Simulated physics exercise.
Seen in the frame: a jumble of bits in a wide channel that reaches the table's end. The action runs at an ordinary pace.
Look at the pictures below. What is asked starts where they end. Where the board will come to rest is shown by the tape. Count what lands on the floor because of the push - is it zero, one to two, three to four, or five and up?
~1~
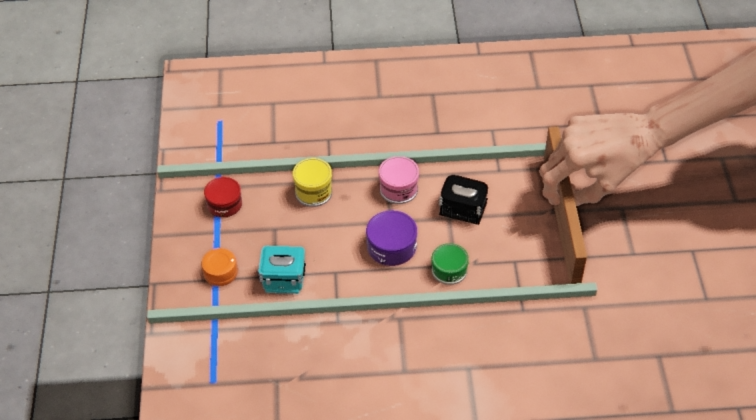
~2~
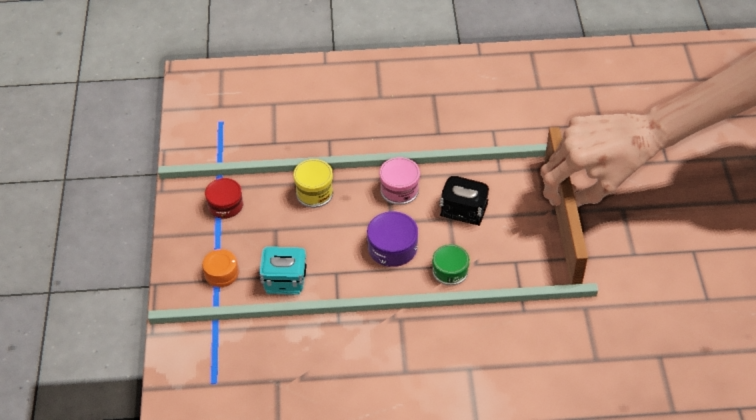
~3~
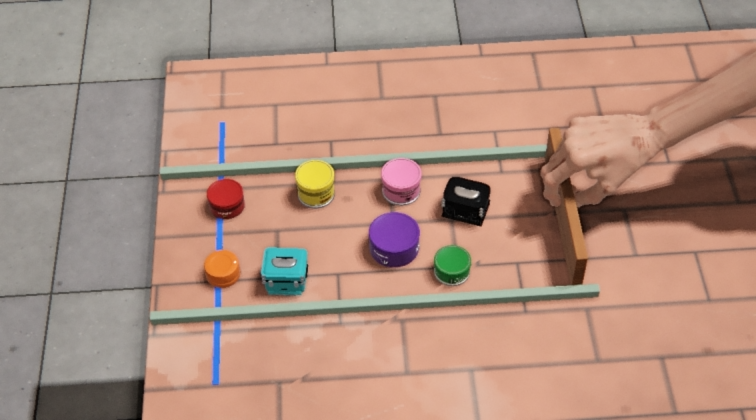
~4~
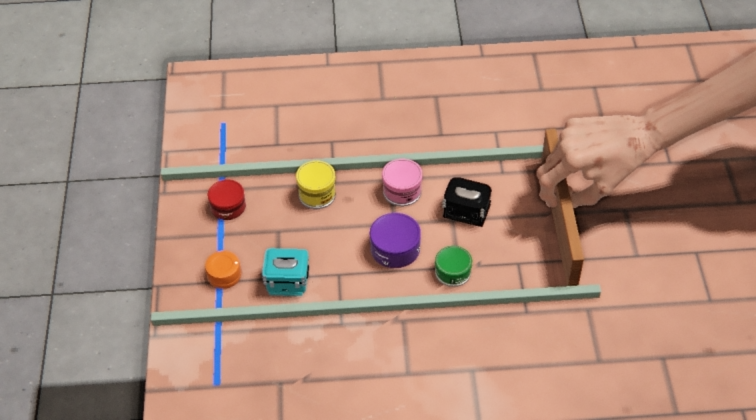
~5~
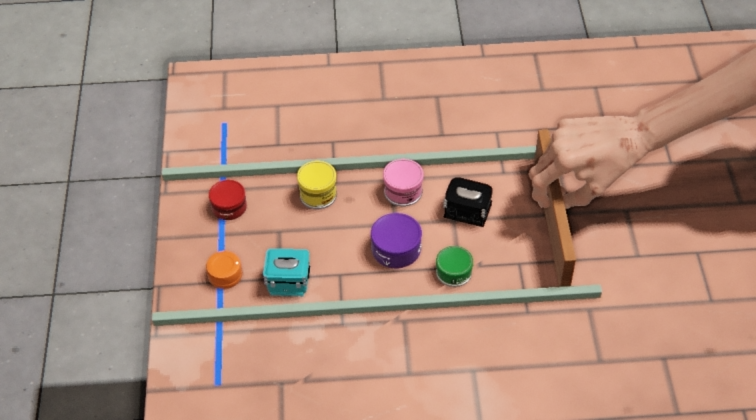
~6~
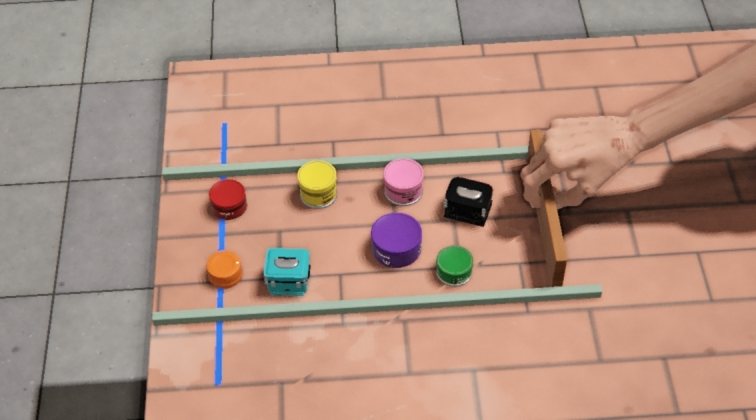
The count is one to two.
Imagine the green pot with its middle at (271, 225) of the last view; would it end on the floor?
Well, this time it stays in place.
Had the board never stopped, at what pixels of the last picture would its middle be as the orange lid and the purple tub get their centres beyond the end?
I'd say about (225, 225) for the first one and about (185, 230) for the second.
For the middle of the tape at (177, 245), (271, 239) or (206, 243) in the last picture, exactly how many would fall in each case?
The counts would be 5, 0 and 4.
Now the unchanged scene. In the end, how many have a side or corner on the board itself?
Counting them up gives 4.
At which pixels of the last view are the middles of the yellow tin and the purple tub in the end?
(164, 185) and (195, 254), approximately.
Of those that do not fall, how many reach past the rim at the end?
It totals 3.
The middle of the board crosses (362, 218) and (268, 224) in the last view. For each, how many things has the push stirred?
5, then 8.
A little later, none off yet; orange lid at rest near (225, 270); red tub at rest near (228, 200); turquoise case at rest near (288, 272).
Next, none off yet; orange lid at rest near (225, 270); red tub at rest near (228, 200); turquoise case at rest near (287, 272).
Later still, none off yet; orange lid shifted about its own width near (201, 261); red tub shifted about its own width near (178, 207); turquoise case shifted well along near (210, 284).
When it is over, the number that fall off is one or two; down, red tub.
